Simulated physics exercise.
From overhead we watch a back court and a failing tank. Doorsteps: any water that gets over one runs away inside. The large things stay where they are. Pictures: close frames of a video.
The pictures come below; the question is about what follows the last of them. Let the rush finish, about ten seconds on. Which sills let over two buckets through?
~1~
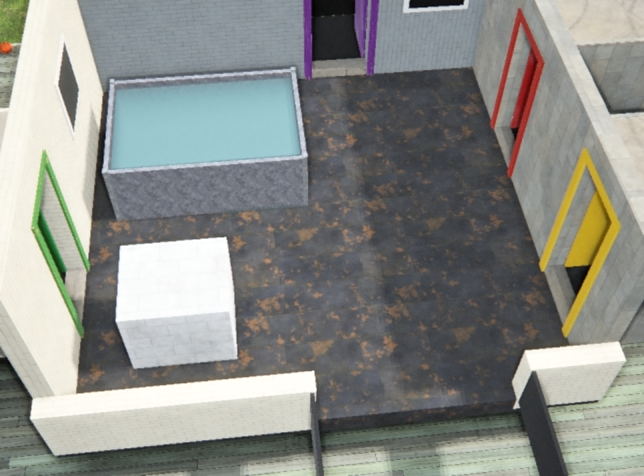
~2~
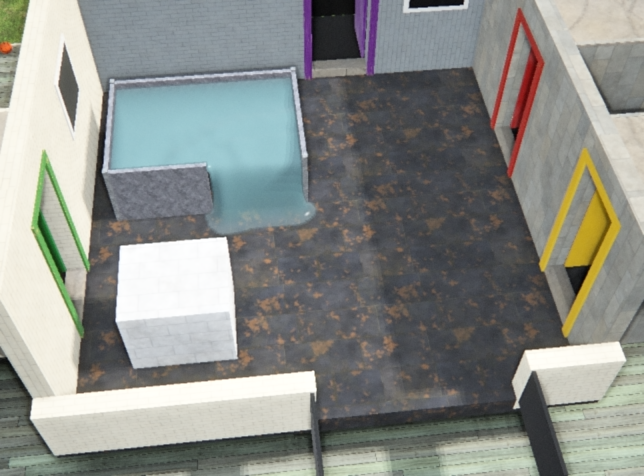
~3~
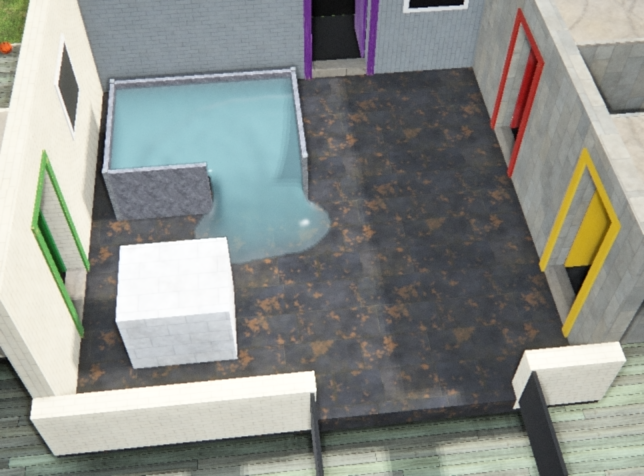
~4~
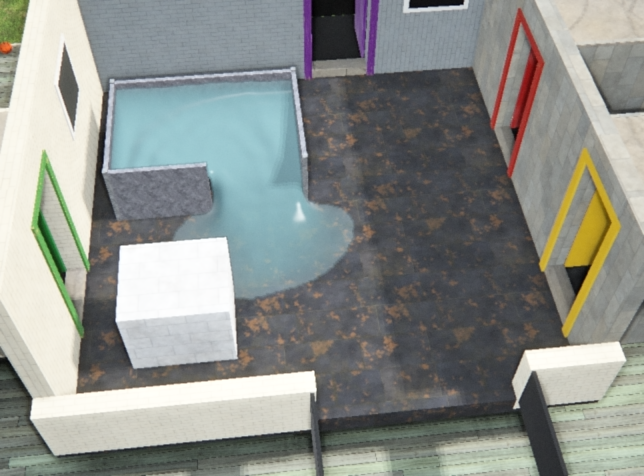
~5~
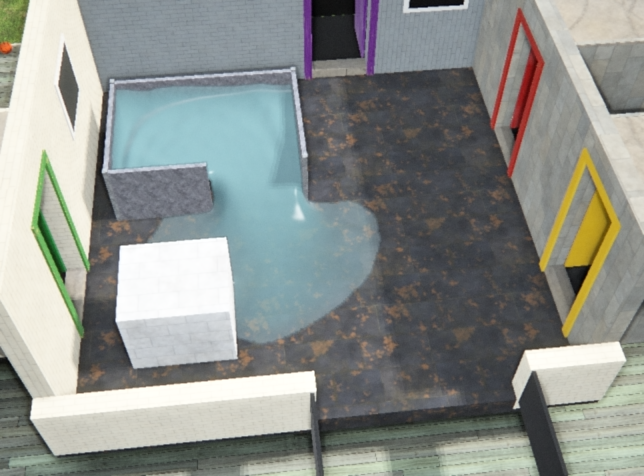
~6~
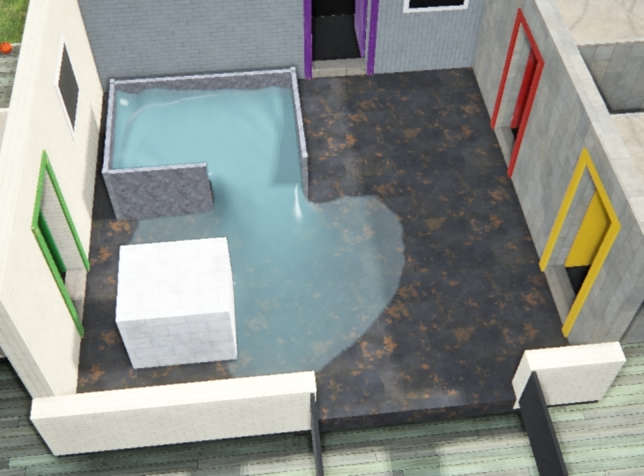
In the end the green door is overrun past two buckets, the yellow door is not overrun past two buckets, the purple door is not overrun past two buckets, the red door is not overrun past two buckets.
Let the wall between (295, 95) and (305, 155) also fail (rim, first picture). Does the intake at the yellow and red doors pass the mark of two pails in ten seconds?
The yellow door tops the limit, while the red door tops the limit.
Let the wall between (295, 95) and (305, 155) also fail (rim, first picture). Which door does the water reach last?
The one in green comes last.
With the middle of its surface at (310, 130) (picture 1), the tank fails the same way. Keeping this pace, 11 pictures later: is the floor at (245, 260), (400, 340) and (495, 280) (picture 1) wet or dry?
Points in order: Not reached; inundated; inundated.
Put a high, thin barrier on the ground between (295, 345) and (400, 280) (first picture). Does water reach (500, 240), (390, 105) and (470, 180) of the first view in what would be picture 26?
Log, spots one to three: Swamped; spared; swamped.
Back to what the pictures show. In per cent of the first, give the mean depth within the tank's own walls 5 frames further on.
Close to 64 %.
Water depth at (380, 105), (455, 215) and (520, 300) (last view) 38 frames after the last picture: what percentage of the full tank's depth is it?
First spot 0 %, second 2 %, third 8 %.
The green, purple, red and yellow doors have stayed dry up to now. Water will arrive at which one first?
The answer here is the green-painted one.
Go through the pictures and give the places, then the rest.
The first frame shows still water in the open tank at (205, 122).
In the second frame, water pours out at (257, 192) and has run to (311, 210).
In the third frame, water pours out at (257, 194) and has run to (323, 229).
In the fourth frame, water pours out at (258, 195) and has run to (244, 293).
In the fifth frame, the front is at (256, 336), out from the gap at (258, 195).
In the sixth frame, the front is at a hidden place, out from the gap at (258, 194).
A moment on, water covers 40 % of the floor; the green door under two buckets in, the yellow door not reached, the purple door not reached, the red door not reached.
Next, water covers 55 % of the floor; the green door over two buckets in, the yellow door wet at the sill, nothing in, the purple door not reached, the red door not reached.
Then, water covers 55 % of the floor; the green door over two buckets in, the yellow door under two buckets in, the purple door not reached, the red door not reached.
Later, water covers 80 % of the floor; the green door far over two buckets in, the yellow door under two buckets in, the purple door not reached, the red door wet at the sill, nothing in.
In the end, water covers 95 % of the floor; the green door far over two buckets in, the yellow door under two buckets in, the purple door wet at the sill, nothing in, the red door wet at the sill, nothing in.
